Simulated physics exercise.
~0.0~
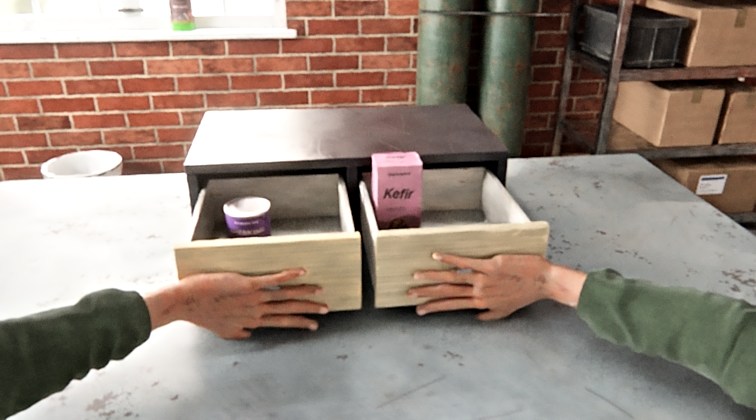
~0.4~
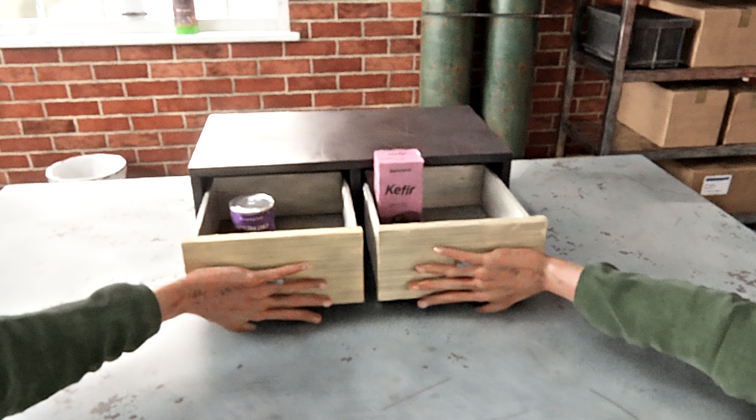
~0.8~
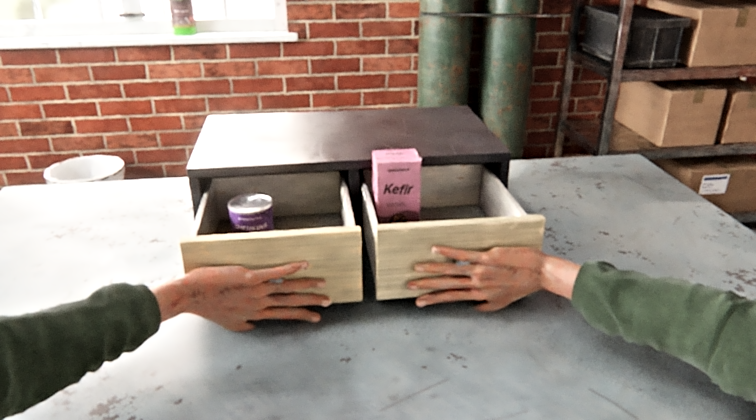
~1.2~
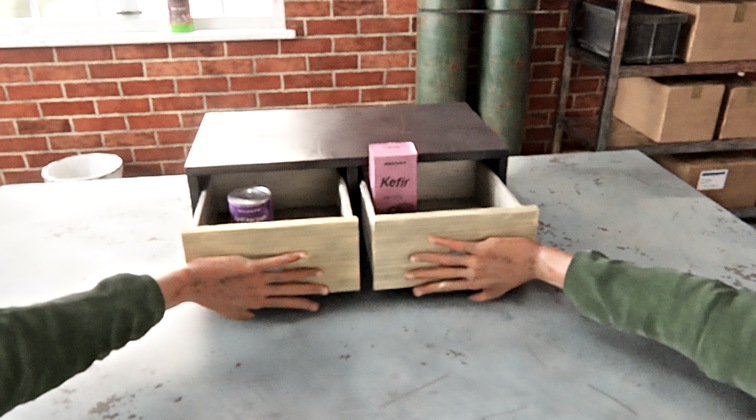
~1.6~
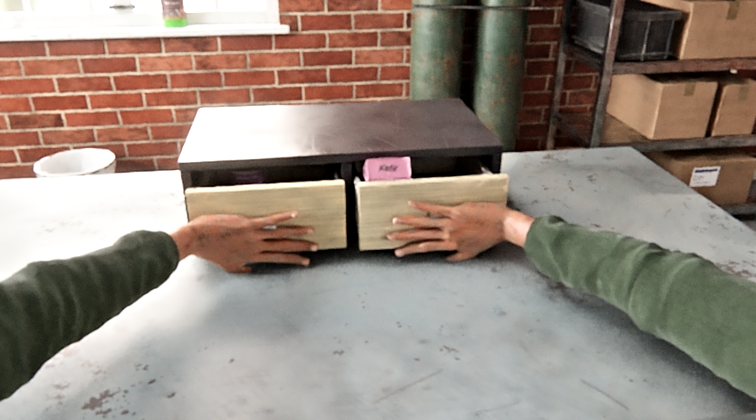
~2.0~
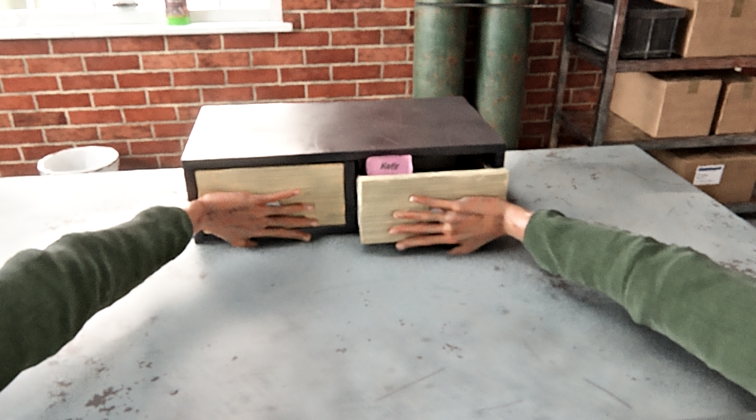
In a room with a red brick wall, a window and shelves of cardboard boxes, a worn grey table is seen from the viewpoint of someone in green sleeves. On it stands a dark chest with two open pale wooden drawers, a purple tin in the left and a taller pink kefir carton in the right. A hand lies against each drawer front, and both drawers slide slowly inward together. The tin goes out of sight as the left drawer shuts fully, while the carton leans back under the chest's top edge and the right drawer stays jammed partly open.
